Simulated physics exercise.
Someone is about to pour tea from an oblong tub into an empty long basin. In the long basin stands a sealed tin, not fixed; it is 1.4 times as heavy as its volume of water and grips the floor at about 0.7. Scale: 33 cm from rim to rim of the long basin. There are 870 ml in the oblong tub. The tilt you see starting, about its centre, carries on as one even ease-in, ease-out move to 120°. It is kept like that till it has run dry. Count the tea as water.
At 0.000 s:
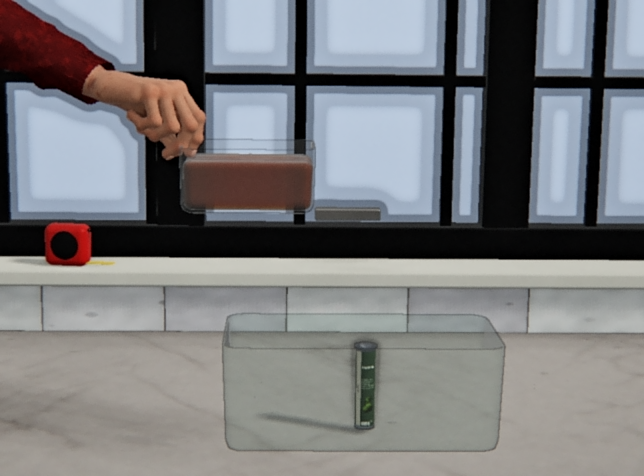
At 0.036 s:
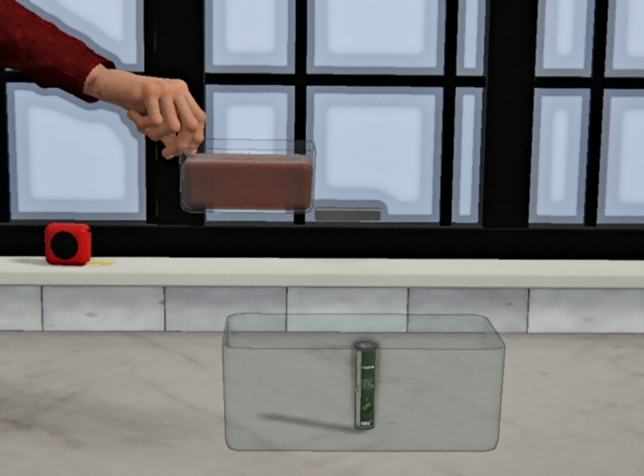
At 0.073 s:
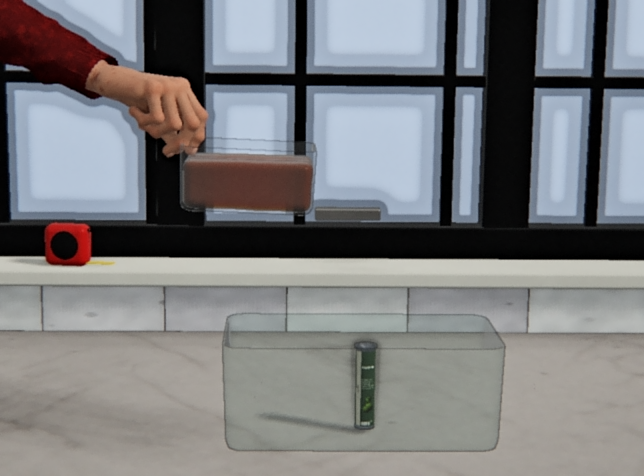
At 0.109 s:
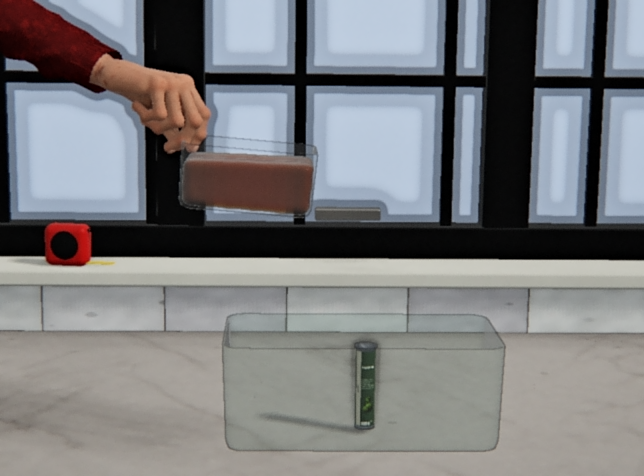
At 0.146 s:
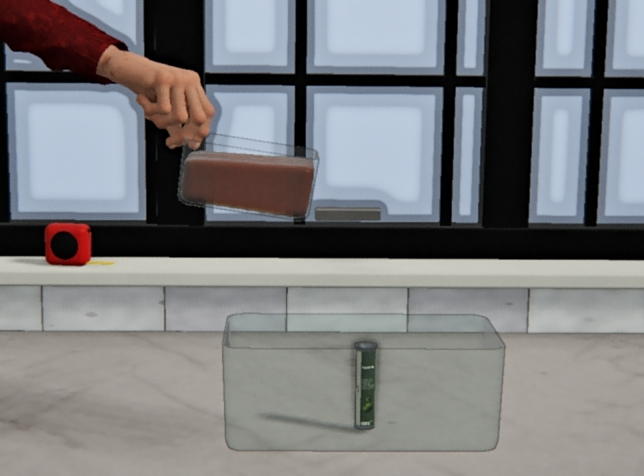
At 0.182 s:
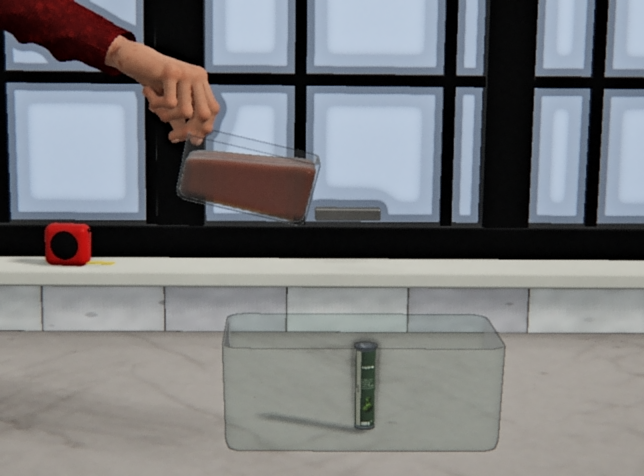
A hand in a dark red sleeve holds a clear oblong tub of reddish-brown tea at upper left, seen level from the front before a black-framed window. Below stands a larger clear basin on a pale marble surface, with a slim green-and-black tin upright at it, and a small red box sits left on a white ledge. The hand gradually tilts the tub, its right end dipping, while the camera stays still.
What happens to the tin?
The tin remains upright.
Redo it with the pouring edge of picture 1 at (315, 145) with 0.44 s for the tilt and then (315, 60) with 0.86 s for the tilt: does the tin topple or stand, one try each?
First it topples; then it remains upright.
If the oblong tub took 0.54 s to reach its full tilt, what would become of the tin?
The tin topples.
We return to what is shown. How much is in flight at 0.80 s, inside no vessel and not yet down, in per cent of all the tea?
About 7 per cent.
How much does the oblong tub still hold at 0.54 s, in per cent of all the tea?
Some 34 per cent.
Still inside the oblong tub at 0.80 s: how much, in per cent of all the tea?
Some 3 per cent.
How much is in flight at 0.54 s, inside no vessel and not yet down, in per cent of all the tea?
Near 54 in a hundred.
Then, 0.54 s in, the tilt is 82° and 35 per cent is still to pour; the tin stands where it began.
Then, 0.80 s in, the tilt is 118° and 3 per cent is still to pour; the tin stands where it began.
Then, 1.07 s in, the tilt is 120° and 0 per cent is still to pour; the tin stands where it began.
Then, 1.36 s in, the tilt is 120° and 0 per cent is still to pour; the tin stands where it began.
Finally, the tin stands where it began.
